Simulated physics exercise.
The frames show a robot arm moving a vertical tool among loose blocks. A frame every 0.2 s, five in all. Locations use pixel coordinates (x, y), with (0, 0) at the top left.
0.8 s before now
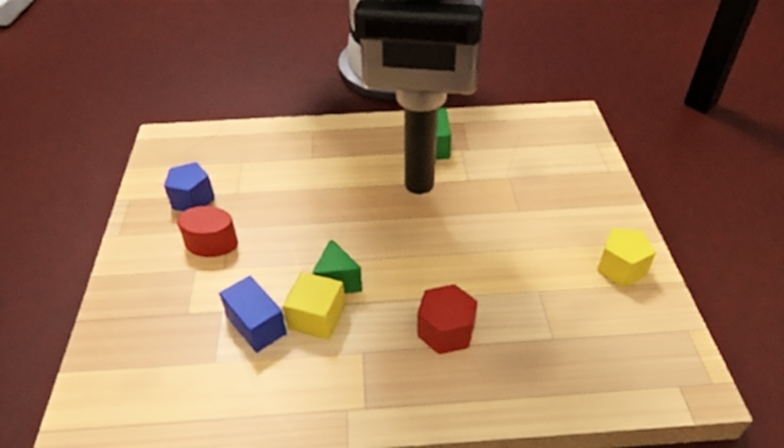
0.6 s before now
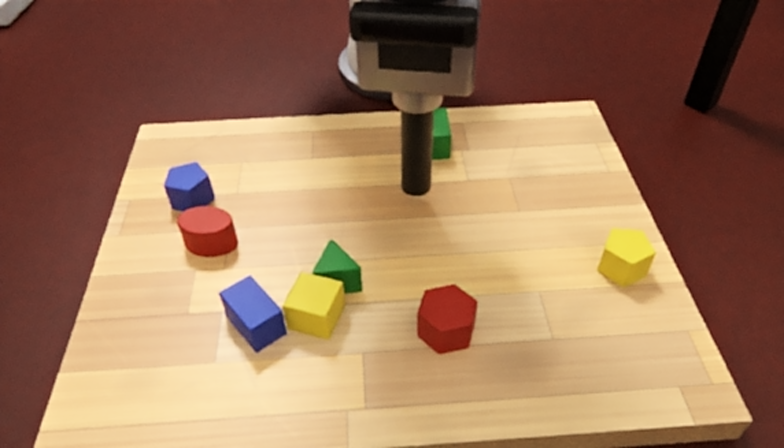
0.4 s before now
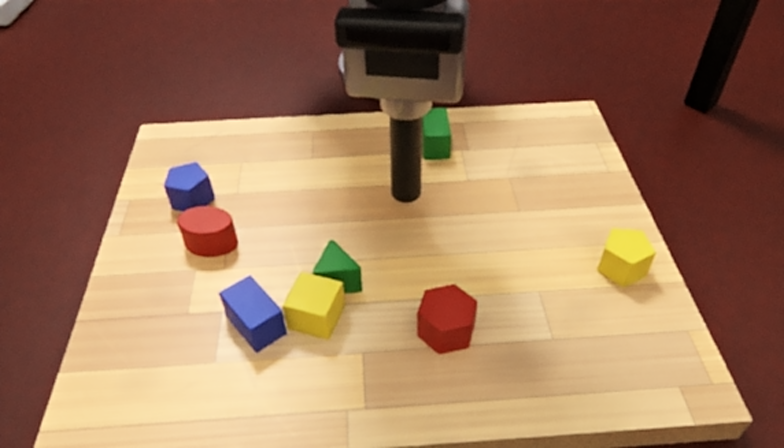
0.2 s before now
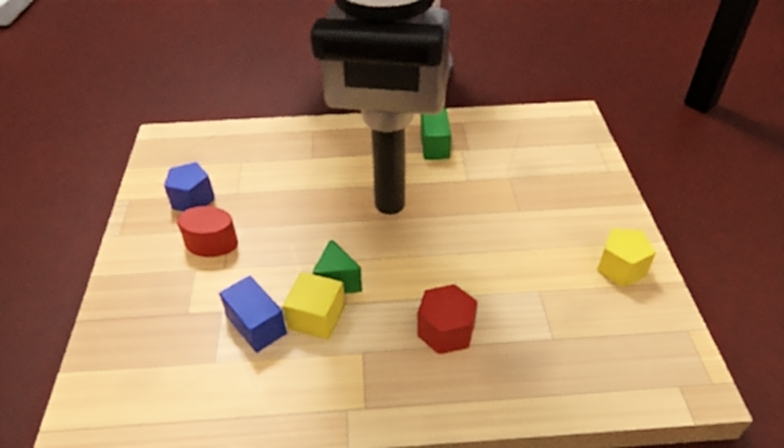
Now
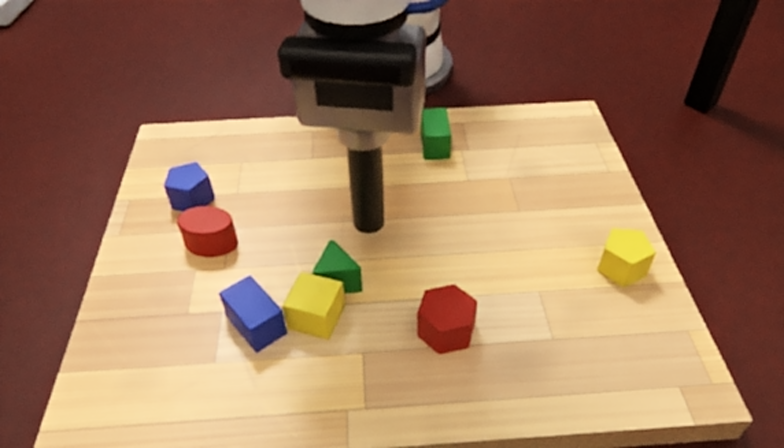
On a wooden board, a robot arm moves its black tool leftward and nearer among still blocks.
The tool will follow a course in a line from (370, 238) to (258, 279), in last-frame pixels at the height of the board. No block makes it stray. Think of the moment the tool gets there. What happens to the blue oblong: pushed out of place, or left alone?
From what I can tell, it will keep its place.
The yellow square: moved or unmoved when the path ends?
My prediction: It moves.
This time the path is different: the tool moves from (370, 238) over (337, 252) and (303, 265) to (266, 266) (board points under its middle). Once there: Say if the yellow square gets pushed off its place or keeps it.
Shifted out of place.
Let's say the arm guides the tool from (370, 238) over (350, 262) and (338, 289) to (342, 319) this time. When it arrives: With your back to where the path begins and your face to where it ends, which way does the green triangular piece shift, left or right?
Right side.
The first path, step by step. One third of the way, tool at (331, 236); nothing pushed yet.
Two thirds of the way, tool at (292, 250); yellow square at (312, 303); green triangular piece at (319, 264), turned 50° anticlockwise.
At the end, tool at (254, 264); blue oblong still; yellow square at (312, 303); green triangular piece at (319, 264), turned 55° anticlockwise.
